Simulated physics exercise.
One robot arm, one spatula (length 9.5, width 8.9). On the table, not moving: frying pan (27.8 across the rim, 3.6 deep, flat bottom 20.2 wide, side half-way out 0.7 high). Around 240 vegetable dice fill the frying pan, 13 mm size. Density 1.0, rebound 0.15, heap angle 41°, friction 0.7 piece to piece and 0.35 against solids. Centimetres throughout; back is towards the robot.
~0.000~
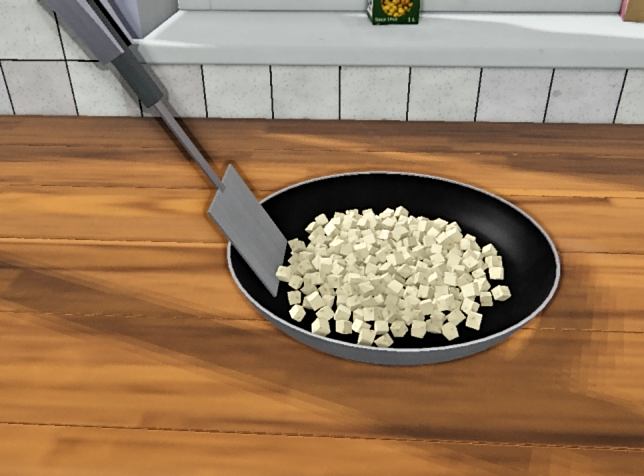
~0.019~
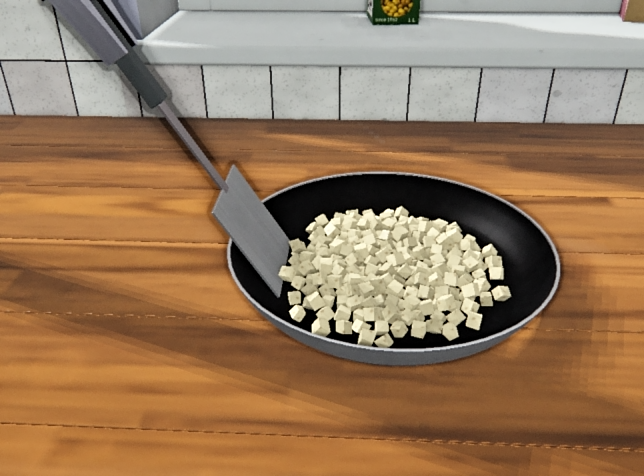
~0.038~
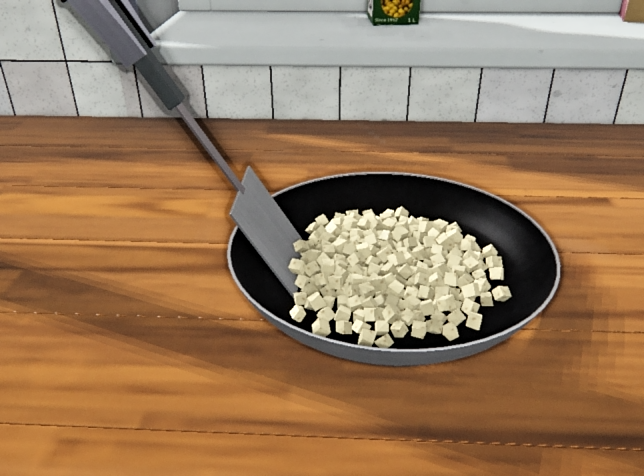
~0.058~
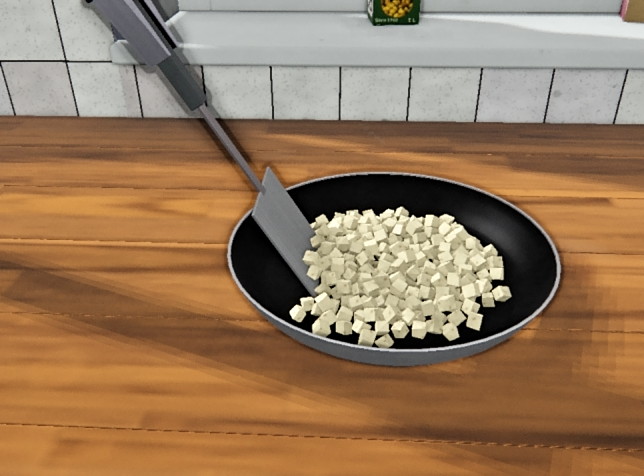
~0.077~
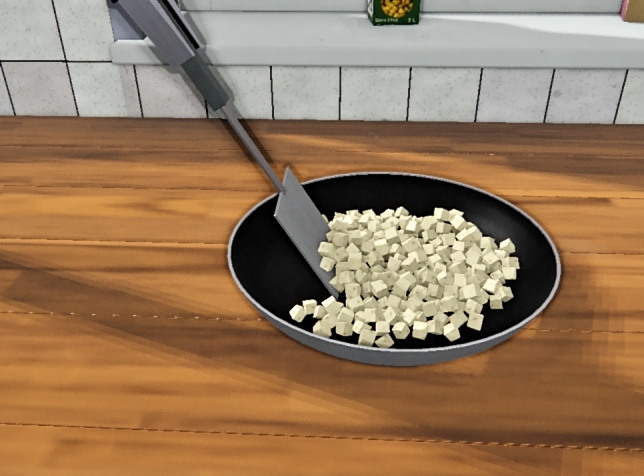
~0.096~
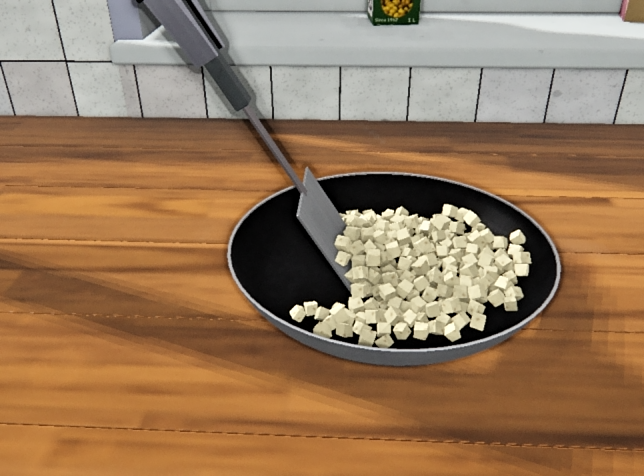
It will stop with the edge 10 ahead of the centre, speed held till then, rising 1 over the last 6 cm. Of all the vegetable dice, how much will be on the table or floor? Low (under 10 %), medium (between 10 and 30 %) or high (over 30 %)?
Answer: High; over 30 % of the vegetable dice finish on the table or floor.
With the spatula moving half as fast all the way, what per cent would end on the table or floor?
Then about 10 per cent.
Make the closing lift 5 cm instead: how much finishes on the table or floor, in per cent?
About 25 per cent.
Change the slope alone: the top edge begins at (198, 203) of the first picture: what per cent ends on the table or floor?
About 30 per cent.
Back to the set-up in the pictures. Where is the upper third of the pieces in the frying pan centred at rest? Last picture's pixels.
Around (498, 252).
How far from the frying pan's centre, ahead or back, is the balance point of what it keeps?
About 4.5 cm ahead.
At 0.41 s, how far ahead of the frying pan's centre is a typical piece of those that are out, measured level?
Some 20 cm.
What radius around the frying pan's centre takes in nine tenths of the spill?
Roughly 25 cm.
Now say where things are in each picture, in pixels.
Spatula top edge at (220, 186), sloping 59°; upper third of the load around (384, 255), from x 285 to 500, top at y 215; 240 in the frying pan, in the first frame.
Spatula top edge at (223, 187), sloping 59°; upper third of the load around (384, 255), from x 290 to 500, top at y 215, in the second frame.
Spatula top edge at (240, 188), sloping 59°; upper third of the load around (378, 254), from x 300 to 500, top at y 215, in the third frame.
Spatula top edge at (261, 189), sloping 59°; upper third of the load around (386, 251), from x 300 to 500, top at y 215, in the fourth frame.
Spatula top edge at (282, 189), sloping 59°; upper third of the load around (396, 251), from x 300 to 510, top at y 215, in the fifth frame.
Spatula top edge at (302, 190), sloping 59°; upper third of the load around (404, 249), from x 300 to 520, top at y 210; 240 in the frying pan, in the sixth frame.
After 0.14 s, sloping 59°, highest piece 5 above the table; 240 in the frying pan.
After 0.19 s, sloping 59°, highest piece 7 above the table; 234 in the frying pan, 6 on the blade or in flight.
After 0.41 s, sloping 59°, highest piece 7 above the table; 148 in the frying pan, 87 on the table or floor, 5 on the blade or in flight.
After 1.46 s, sloping 59°, highest piece 5 above the table; 148 in the frying pan, 92 on the table or floor.
At rest, 148 in the frying pan, 92 on the table or floor. That is 38 % on the table or floor.
